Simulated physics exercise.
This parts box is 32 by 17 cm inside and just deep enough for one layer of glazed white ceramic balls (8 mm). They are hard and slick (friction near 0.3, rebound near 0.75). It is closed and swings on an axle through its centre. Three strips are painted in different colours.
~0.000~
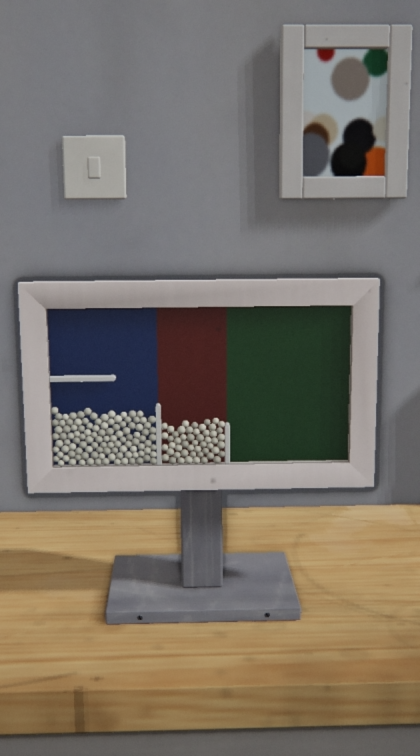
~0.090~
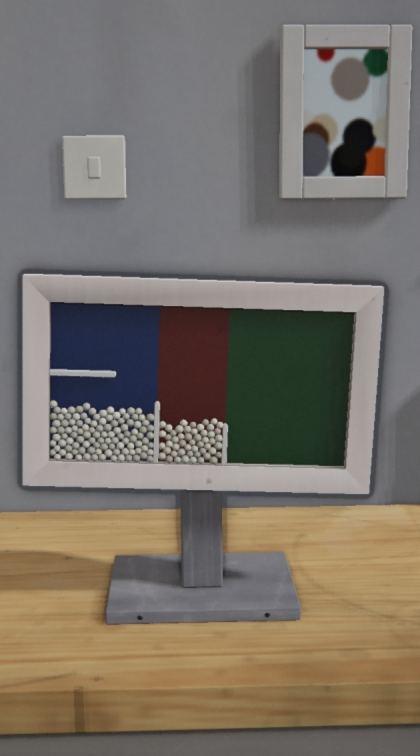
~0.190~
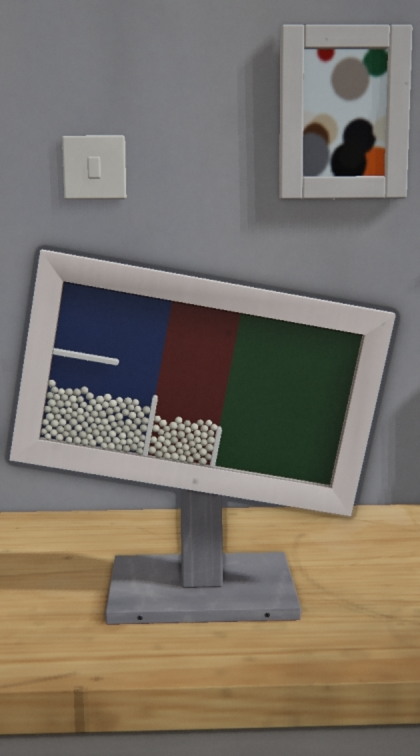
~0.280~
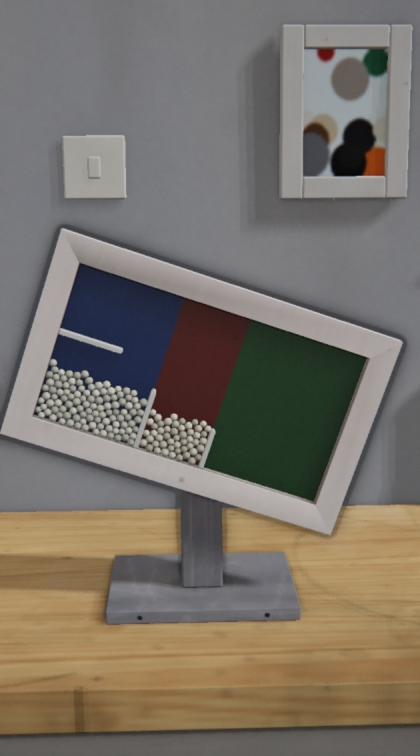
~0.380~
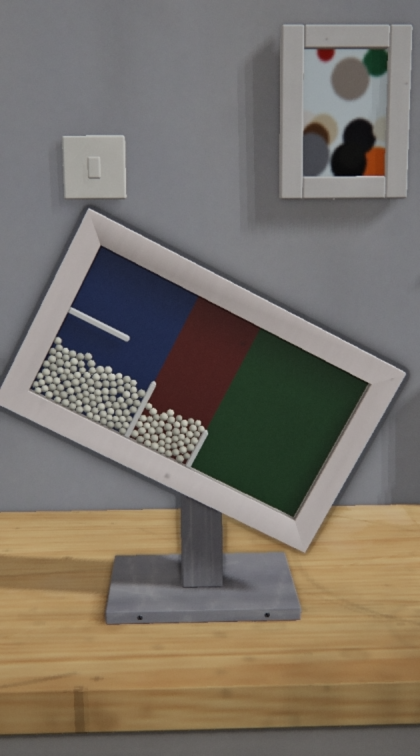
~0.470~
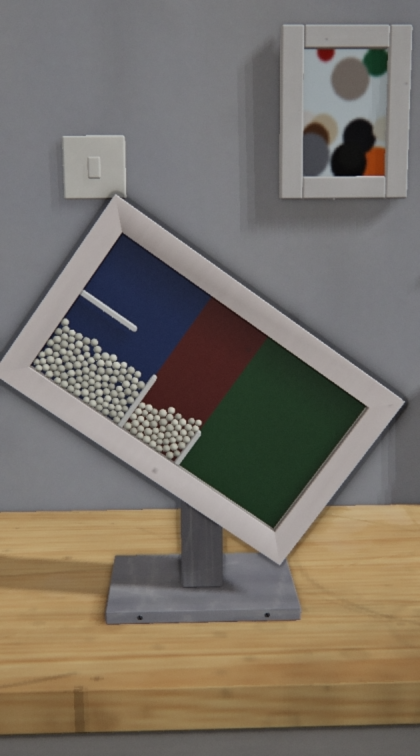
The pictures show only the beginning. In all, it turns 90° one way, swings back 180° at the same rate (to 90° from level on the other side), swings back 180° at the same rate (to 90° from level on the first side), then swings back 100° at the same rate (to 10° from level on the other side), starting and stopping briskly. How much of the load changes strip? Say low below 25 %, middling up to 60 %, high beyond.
Share that moves: High.
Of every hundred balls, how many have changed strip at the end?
About 80 per cent.
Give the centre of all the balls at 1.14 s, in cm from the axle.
Some 2 cm left and 2 cm below.
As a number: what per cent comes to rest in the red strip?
Roughly 10 per cent.
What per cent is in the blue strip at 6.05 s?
Roughly 15 per cent.
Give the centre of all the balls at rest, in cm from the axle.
About 6 cm right and 5 cm below.
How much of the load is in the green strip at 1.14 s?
Roughly 35 per cent.
After 1.14 s, it stands 90° clockwise; the balls' middle is 2 cm left of and 2 cm below the centre; red 25 %, blue 40 %, green 35 %; 45 % have changed strip.
After 6.05 s, it stands 40° clockwise; the balls' middle is 5 cm right of and 8 cm below the centre; red 10 %, blue 15 %, green 70 %; 80 % have changed strip.
After 6.67 s, it stands 10° anticlockwise; the balls' middle is 7 cm right of and 5 cm below the centre; red 10 %, blue 15 %, green 70 %; 80 % have changed strip.
At rest by 7.3 s, it stands 10° anticlockwise; red 10 %, blue 15 %, green 70 %; 80 % have changed strip.
